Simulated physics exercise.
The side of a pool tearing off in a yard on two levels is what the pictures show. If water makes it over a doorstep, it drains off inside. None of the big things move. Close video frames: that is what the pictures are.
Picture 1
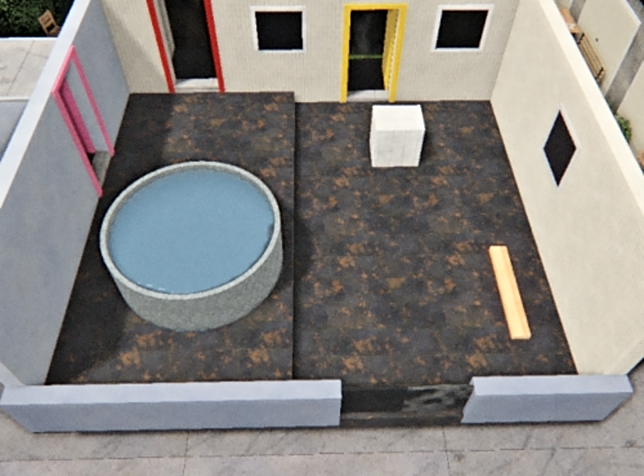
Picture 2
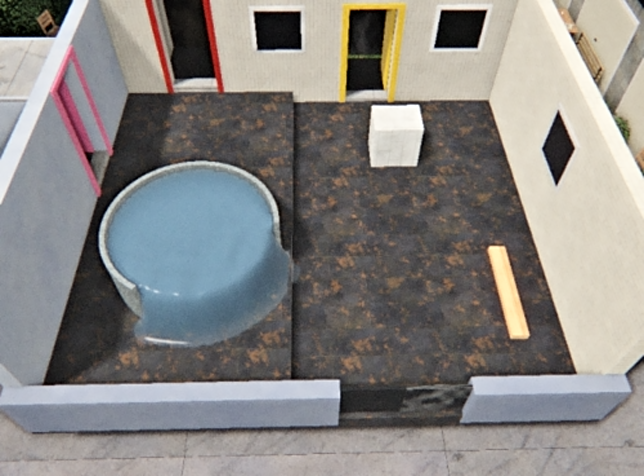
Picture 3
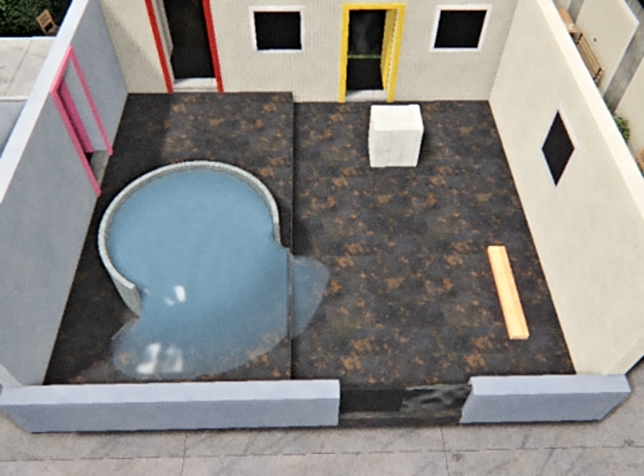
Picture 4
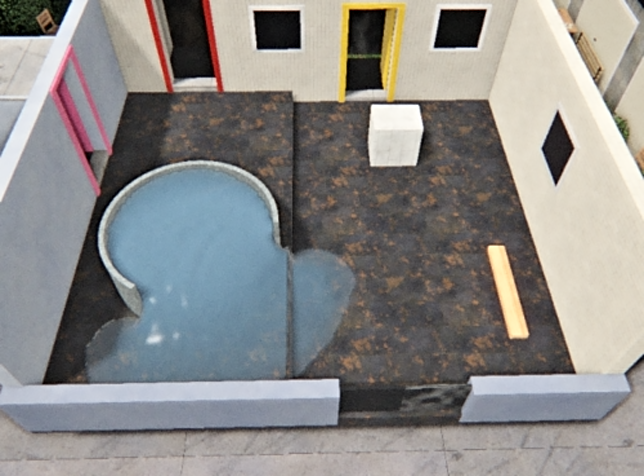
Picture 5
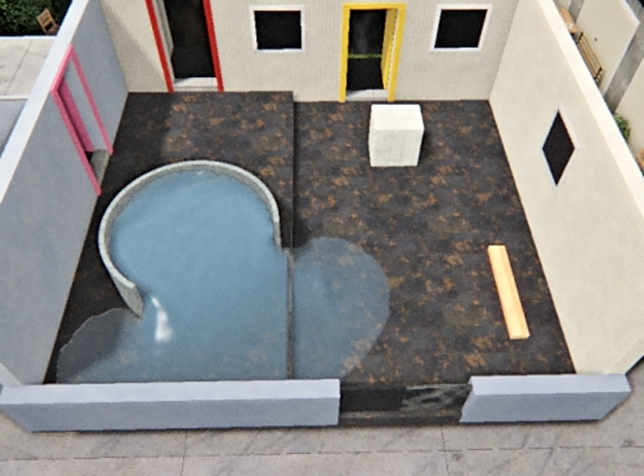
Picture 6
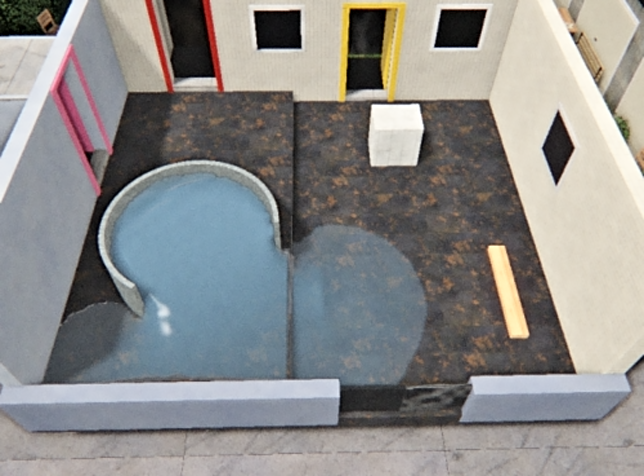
Round pool's front side tearing open in a walled yard, water pouring out and spreading left and right across the dark floor.
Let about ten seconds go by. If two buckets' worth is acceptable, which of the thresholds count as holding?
The pink door counts as holding, the red door counts as holding, the yellow door does not count.
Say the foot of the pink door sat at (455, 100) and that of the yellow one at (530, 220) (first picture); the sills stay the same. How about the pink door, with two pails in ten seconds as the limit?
Briefly, pink crosses the line.
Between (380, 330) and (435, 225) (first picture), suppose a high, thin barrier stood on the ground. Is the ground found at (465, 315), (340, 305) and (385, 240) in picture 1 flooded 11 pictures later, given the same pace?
The first spot is swamped, the second swamped, the third swamped.
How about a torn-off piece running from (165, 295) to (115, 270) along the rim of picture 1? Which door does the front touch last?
My answer: The yellow-painted one.
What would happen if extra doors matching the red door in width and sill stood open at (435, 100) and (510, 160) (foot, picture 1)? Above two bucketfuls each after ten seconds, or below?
First exceeds it, then falls short.
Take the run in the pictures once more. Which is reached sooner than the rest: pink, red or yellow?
It's the pink door.
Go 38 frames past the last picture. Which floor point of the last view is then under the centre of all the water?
Centre of mass: Roughly (345, 225).
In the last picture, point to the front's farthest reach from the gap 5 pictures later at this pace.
The front's farthest point is close to (580, 396).
A moment on, water covers 35 % of the floor; the pink door not reached, the red door not reached, the yellow door not reached.
Next, water covers 40 % of the floor; the pink door not reached, the red door not reached, the yellow door not reached.
Then, water covers 60 % of the floor; the pink door wet at the sill, nothing in, the red door not reached, the yellow door not reached.
Later, water covers 90 % of the floor; the pink door wet at the sill, nothing in, the red door wet at the sill, nothing in, the yellow door under two buckets in.
In the end, water covers 95 % of the floor; the pink door wet at the sill, nothing in, the red door wet at the sill, nothing in, the yellow door over two buckets in.
